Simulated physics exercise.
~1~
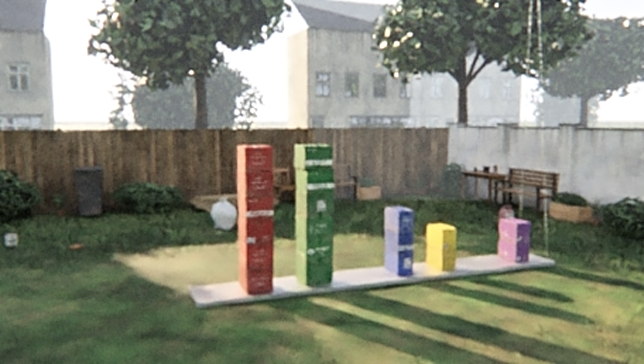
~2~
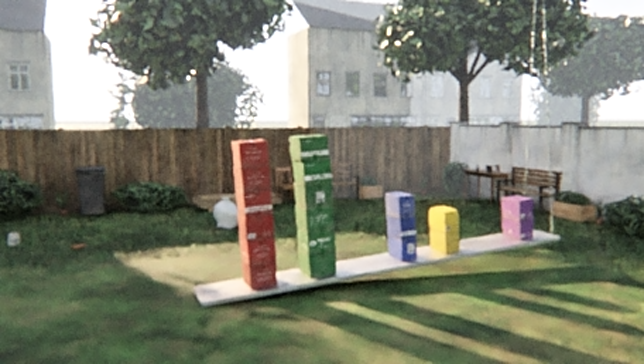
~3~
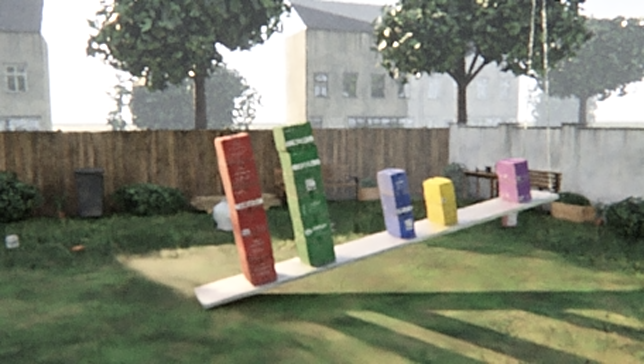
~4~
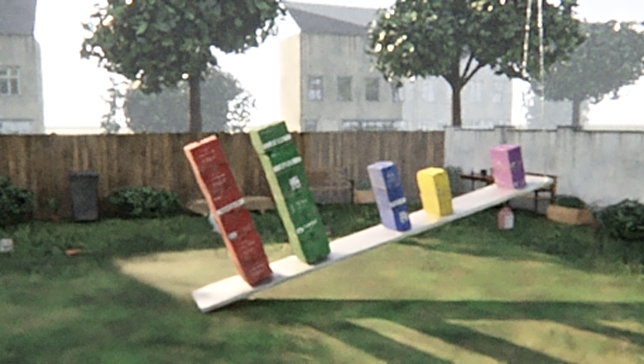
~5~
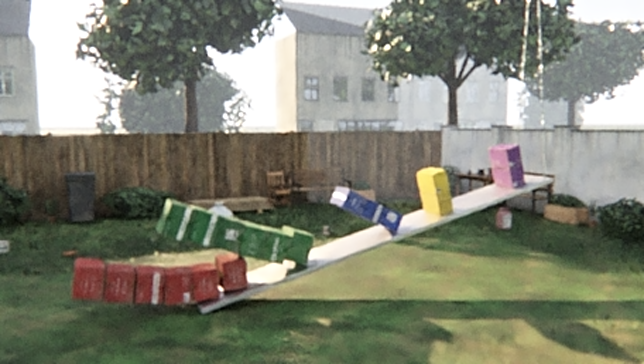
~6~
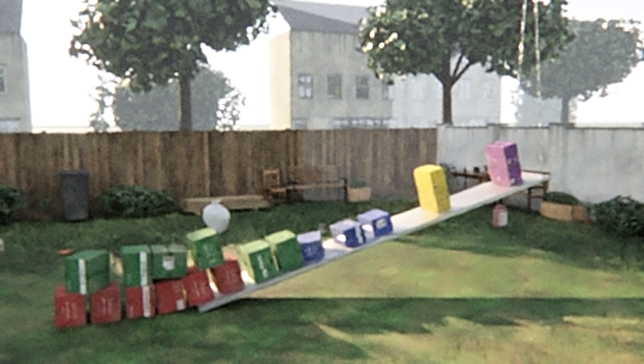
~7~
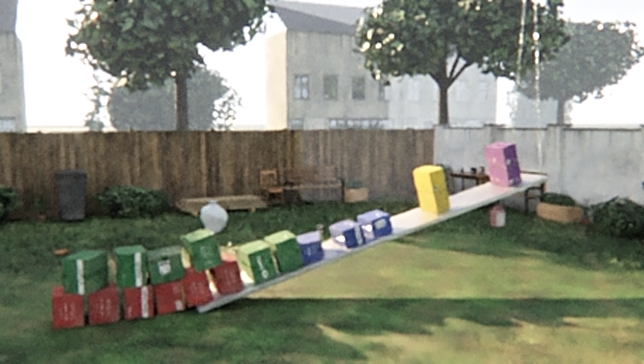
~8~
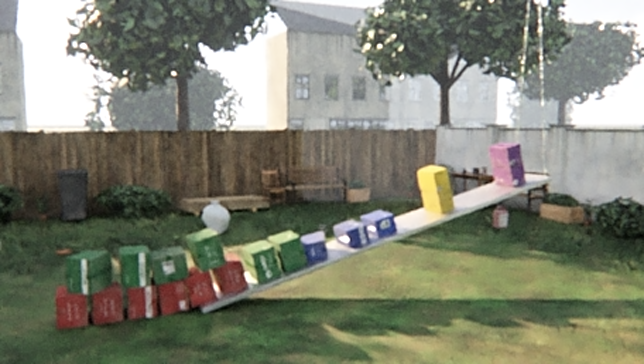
Long pale board tilting up at its right end in a yard, red, green and blue stacks toppling left, yellow and purple staying upright.
